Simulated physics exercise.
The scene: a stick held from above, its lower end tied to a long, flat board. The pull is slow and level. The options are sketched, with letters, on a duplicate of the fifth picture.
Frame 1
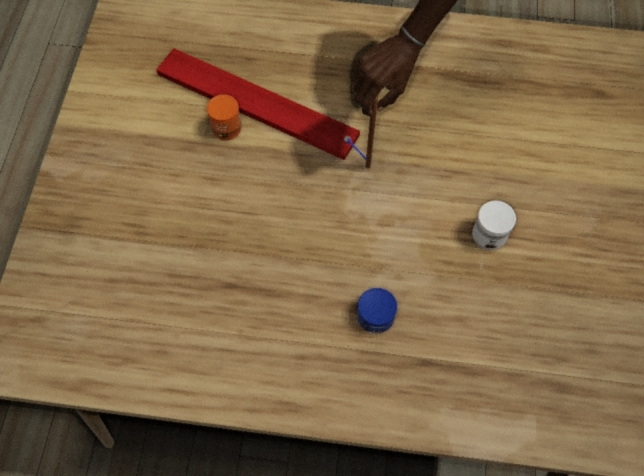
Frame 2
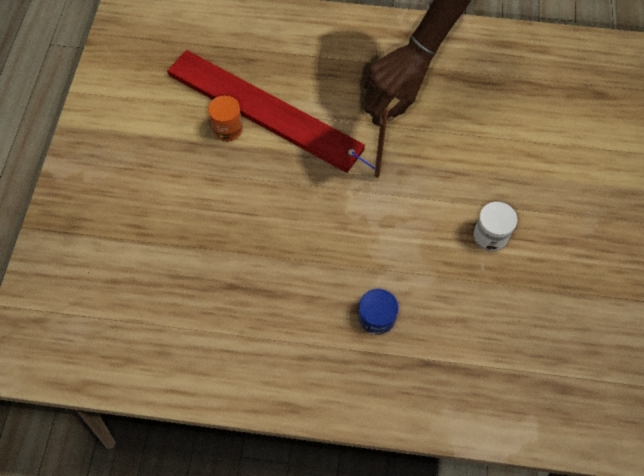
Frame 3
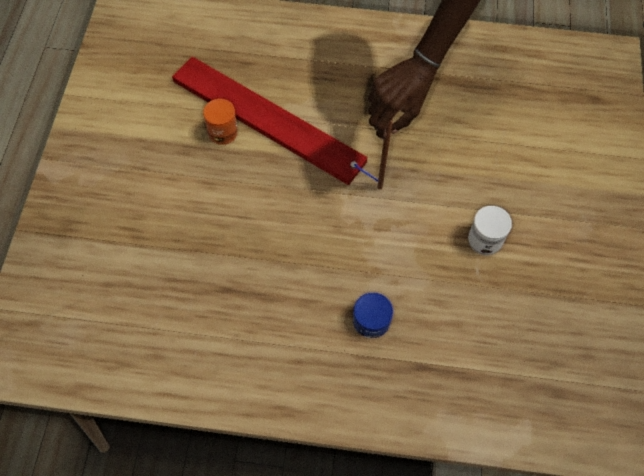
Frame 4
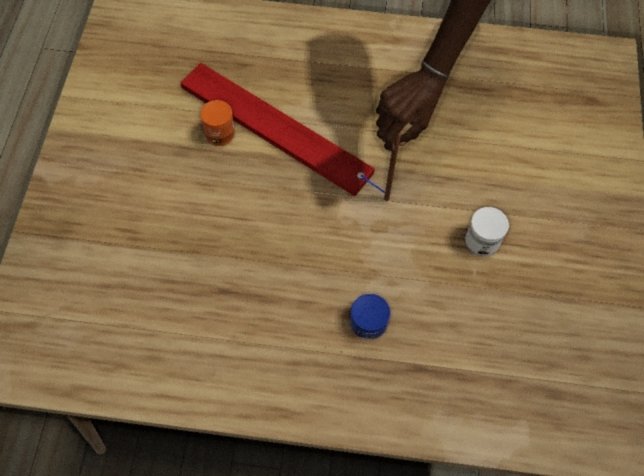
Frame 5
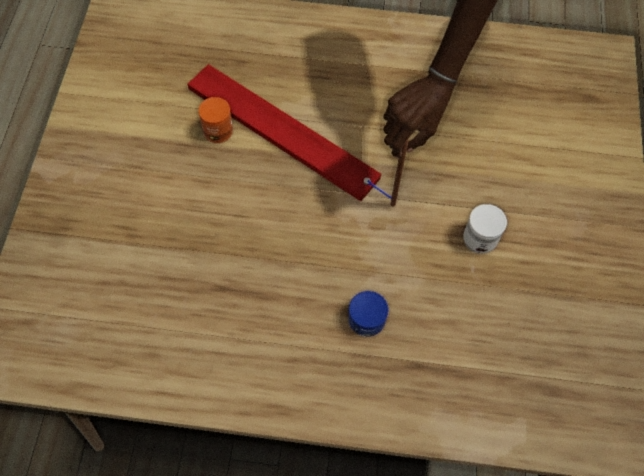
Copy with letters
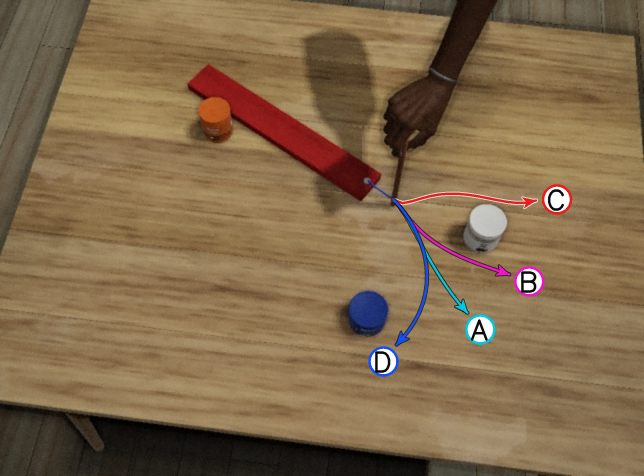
On a wooden table, a hand holding a stick slowly drags a tied red board a short way right and downward past three jars.
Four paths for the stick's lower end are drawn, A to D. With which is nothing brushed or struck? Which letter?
Path A.
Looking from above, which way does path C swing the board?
Anticlockwise.
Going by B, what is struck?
It meets the white jar.
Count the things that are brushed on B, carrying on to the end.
One.
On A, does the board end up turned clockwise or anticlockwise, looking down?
On that path, clockwise.
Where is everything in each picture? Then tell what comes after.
In the first picture, white jar (493, 226); orange jar (225, 118); blue tub (377, 311).
In the second picture, red board (264, 106); white jar (494, 227).
In the third picture, red board (267, 115); blue tub (373, 316).
In the fourth picture, red board (275, 124); orange jar (218, 124).
In the fifth picture, red board (281, 127); white jar (484, 230); orange jar (216, 121); blue tub (368, 314).
On the marked copy, A from (394, 200) via (427, 255) to (467, 313); B from (394, 200) via (442, 247) to (509, 275); C from (394, 200) via (468, 195) to (536, 200); D from (394, 200) via (427, 275) to (396, 345).
With A. Early on, foot of the stick (418, 240), middle of the board (312, 152).
Further on, foot of the stick (442, 281), middle of the board (341, 182).
At the end, foot of the stick (469, 316), middle of the board (367, 210); nothing has been touched.
As for the rest, B meets the white jar; C meets the orange jar; D meets the blue tub.
